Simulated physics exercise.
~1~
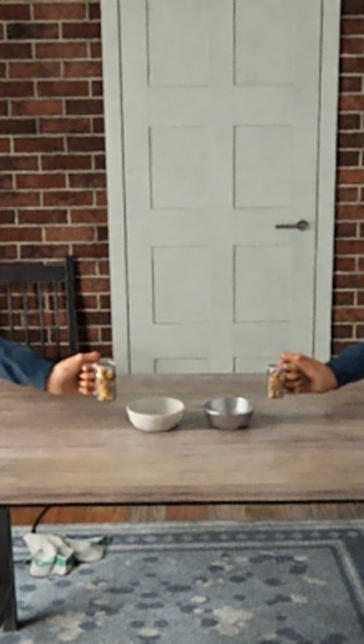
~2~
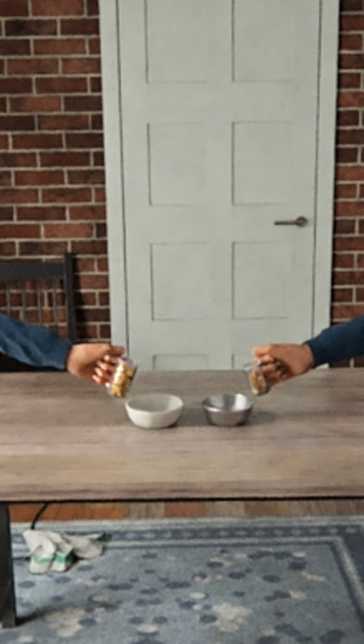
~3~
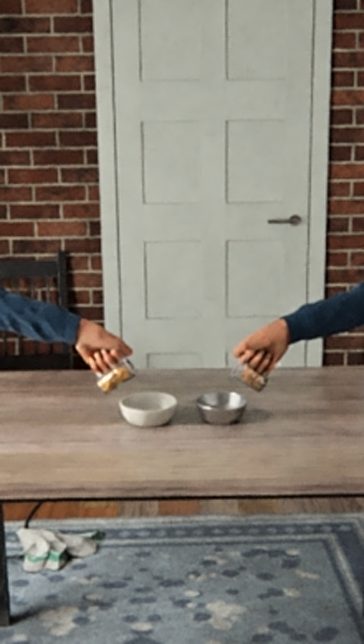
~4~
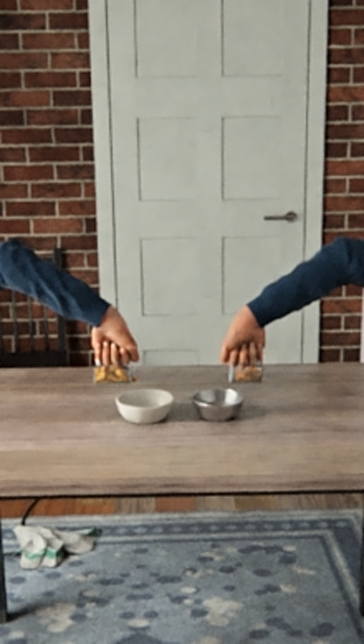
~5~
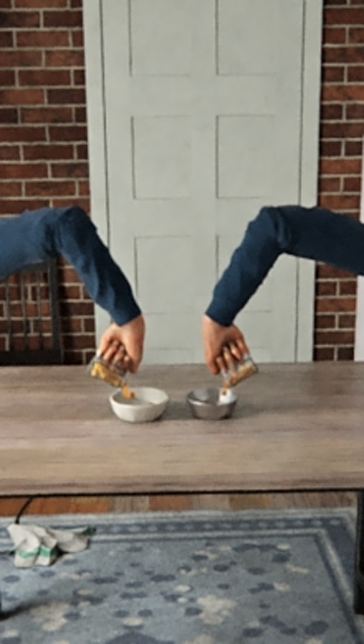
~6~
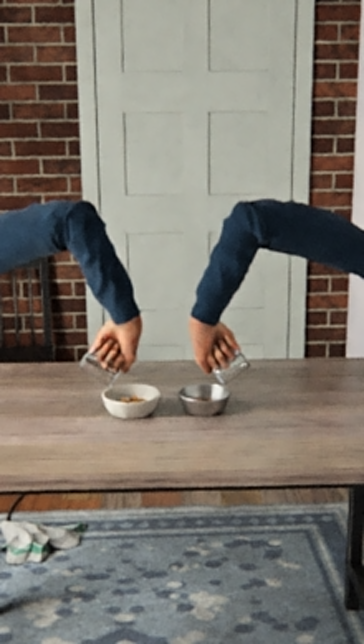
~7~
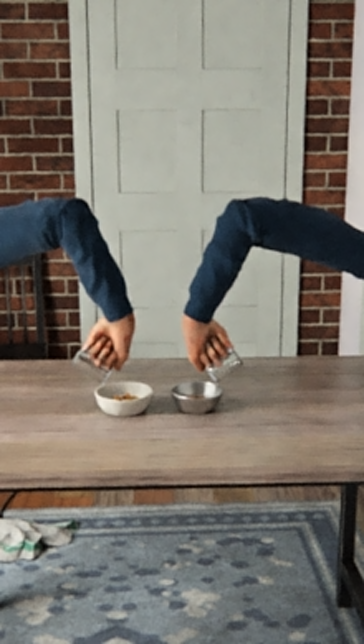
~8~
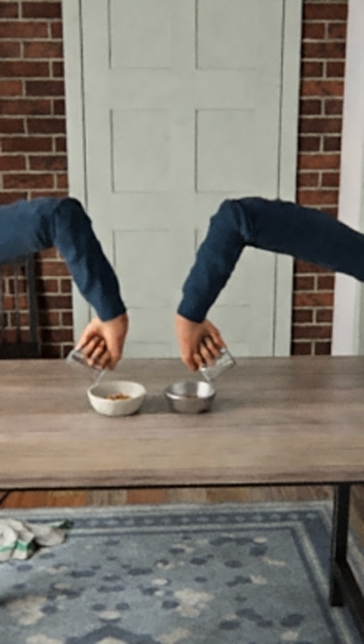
Two hands in blue sleeves reach in from the left and right over a grey-brown wooden table, seen from the front, each holding a small clear cup of dry brownish bits. Between them sit a white bowl on the left and a silver metal bowl on the right, with a pale door and red brick wall behind and a patterned blue rug below. The hands move inward and tilt the cups as the view pans slightly right. Both cups tip further, and the pieces drop into the bowls. Finally the emptied cups stay upside down above the bowls, with every piece caught inside.
